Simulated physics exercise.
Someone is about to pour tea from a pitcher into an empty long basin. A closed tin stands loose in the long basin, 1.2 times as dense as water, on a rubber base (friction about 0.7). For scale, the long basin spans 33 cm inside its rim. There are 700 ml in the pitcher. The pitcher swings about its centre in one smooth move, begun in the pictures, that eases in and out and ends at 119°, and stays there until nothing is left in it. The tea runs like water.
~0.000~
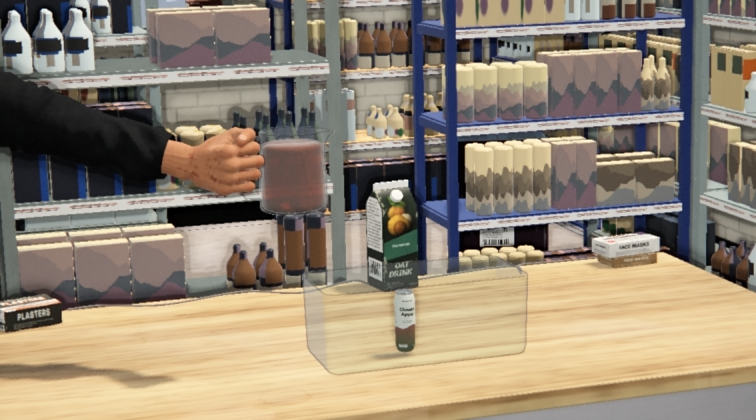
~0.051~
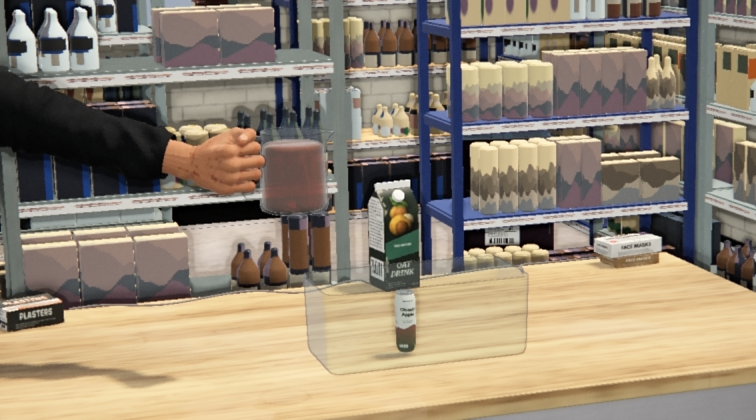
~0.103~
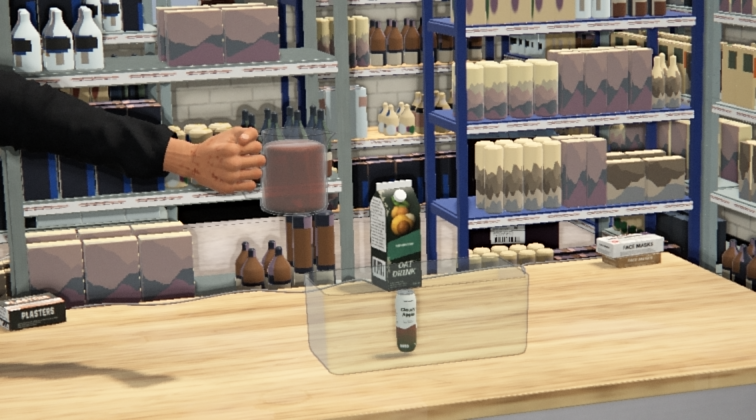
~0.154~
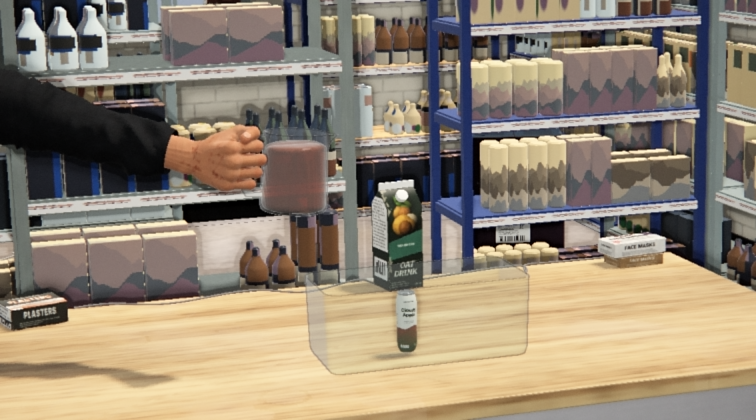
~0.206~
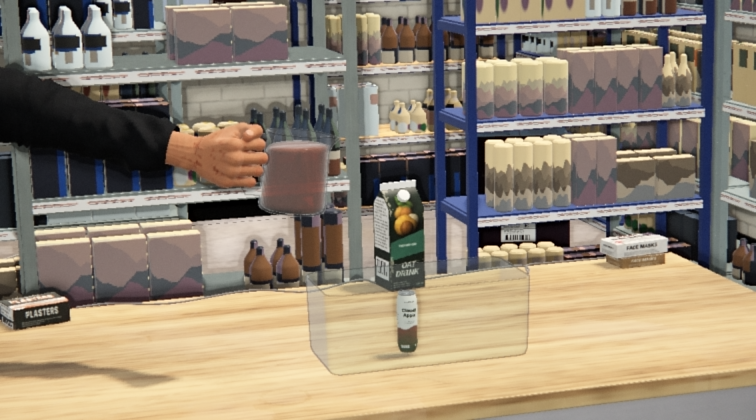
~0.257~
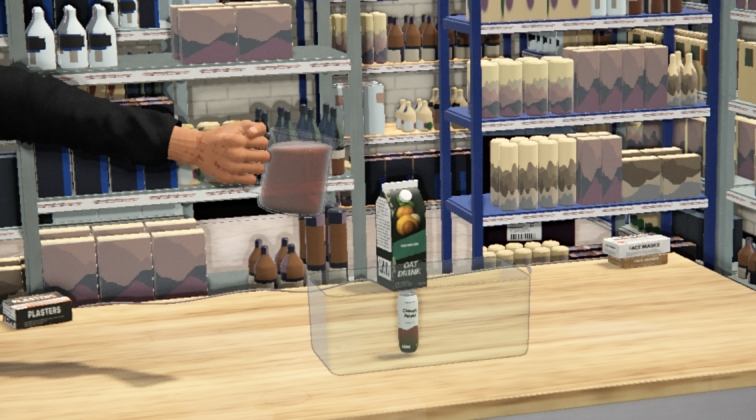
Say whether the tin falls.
The tin falls.
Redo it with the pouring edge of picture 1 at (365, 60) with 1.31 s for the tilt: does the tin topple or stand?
Then it stays up.
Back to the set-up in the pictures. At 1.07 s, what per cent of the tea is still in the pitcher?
Some 20 per cent.
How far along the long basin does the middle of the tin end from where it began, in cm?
Some 10.0 cm.
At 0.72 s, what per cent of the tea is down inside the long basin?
Near 4 in a hundred.
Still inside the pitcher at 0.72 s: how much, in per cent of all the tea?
Near 80 in a hundred.
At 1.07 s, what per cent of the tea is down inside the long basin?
Some 58 per cent.
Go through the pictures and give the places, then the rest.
In the first picture, it leans 0°; its right rim is at (334, 129); the tea meets the walls at (261, 146) and (321, 142); the long basin's rim runs from (313, 285) to (512, 266); the tin's top is at (404, 294).
In the second picture, it leans 0°; its right rim is at (335, 130); the tea meets the walls at (262, 146) and (322, 142).
In the third picture, it leans 2°; its right rim is at (337, 132); the tea meets the walls at (263, 146) and (323, 143).
In the fourth picture, it leans 4°; its right rim is at (339, 134); the tea meets the walls at (264, 147) and (325, 143).
In the fifth picture, it leans 7°; its right rim is at (341, 137); the tea meets the walls at (266, 148) and (328, 145).
In the sixth picture, it leans 11°; its right rim is at (344, 140); the tea meets the walls at (269, 149) and (332, 145).
After 0.72 s the tilt is 69° and 80 per cent is still to pour; the tin stands where it began.
After 1.07 s the tilt is 109° and 21 per cent is still to pour; the tin stands 3 cm from where it began.
After 1.42 s the tilt is 119° and 0 per cent is still to pour; the tin lies on its side.
After 1.81 s the tilt is 119° and 0 per cent is still to pour; the tin lies on its side.
In the end the tin lies on its side.
